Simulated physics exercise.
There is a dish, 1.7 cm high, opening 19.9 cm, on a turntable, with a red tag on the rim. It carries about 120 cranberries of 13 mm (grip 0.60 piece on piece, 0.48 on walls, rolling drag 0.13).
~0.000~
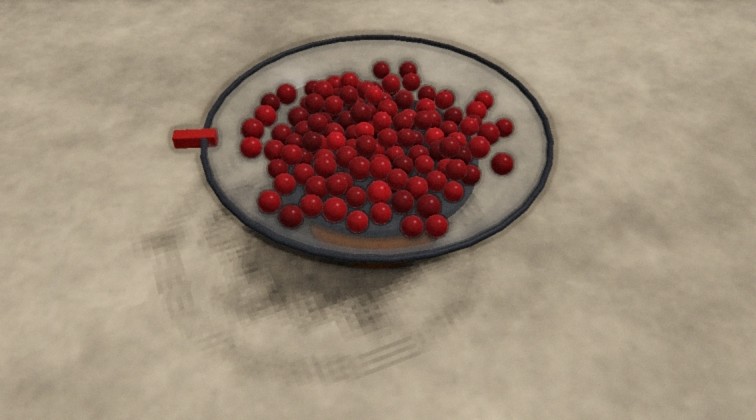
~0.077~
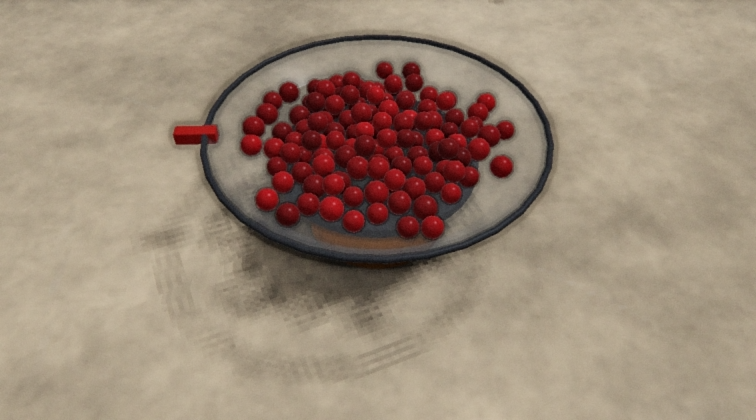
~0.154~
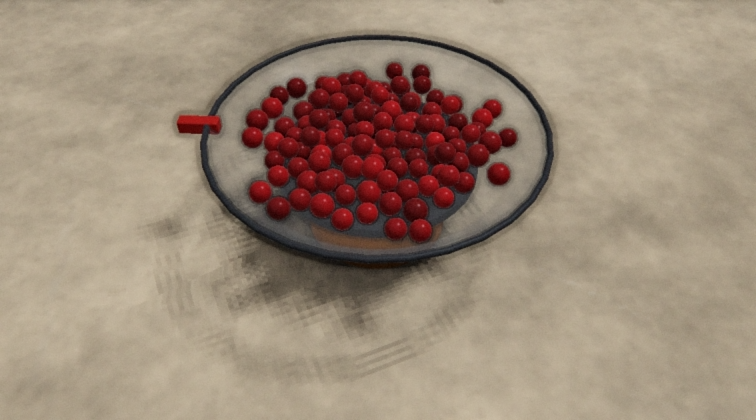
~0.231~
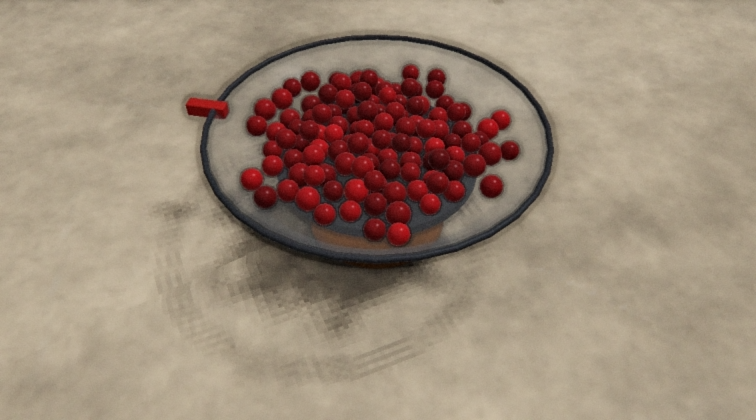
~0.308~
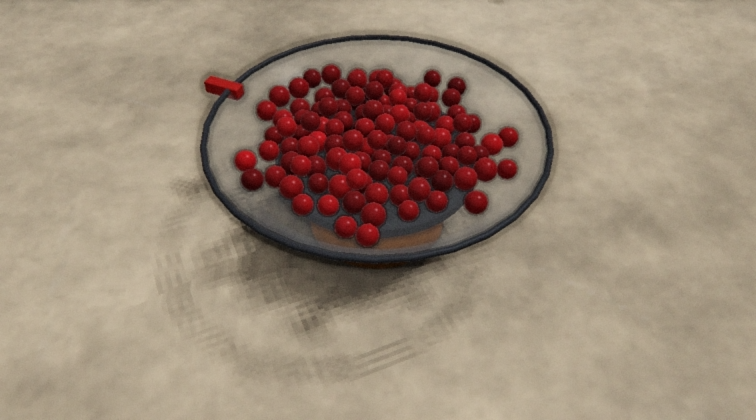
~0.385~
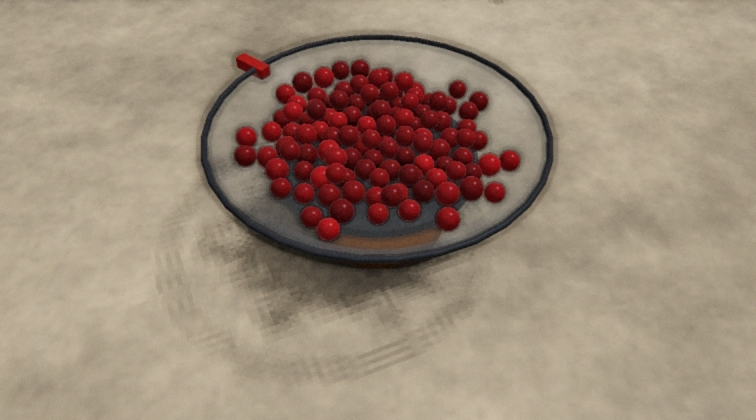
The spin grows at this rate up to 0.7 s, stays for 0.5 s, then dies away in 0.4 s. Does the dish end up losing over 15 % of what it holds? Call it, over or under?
My call: Under.
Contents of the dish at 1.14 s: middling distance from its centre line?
Around 6.0 cm.
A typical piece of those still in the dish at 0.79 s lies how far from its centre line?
The answer is about 5.5 cm.
After 0.79 s, dish 100 %; middle of the pieces not yet landed near (379, 137).
After 1.14 s, dish 100 %; middle of the pieces not yet landed near (374, 140).
Then, at 1.45 s, dish 100 %; middle of the pieces not yet landed near (376, 136).
After 1.75 s, dish 100 %; middle of the pieces not yet landed near (376, 136).
By 2.0 s all is still; dish 100 %.
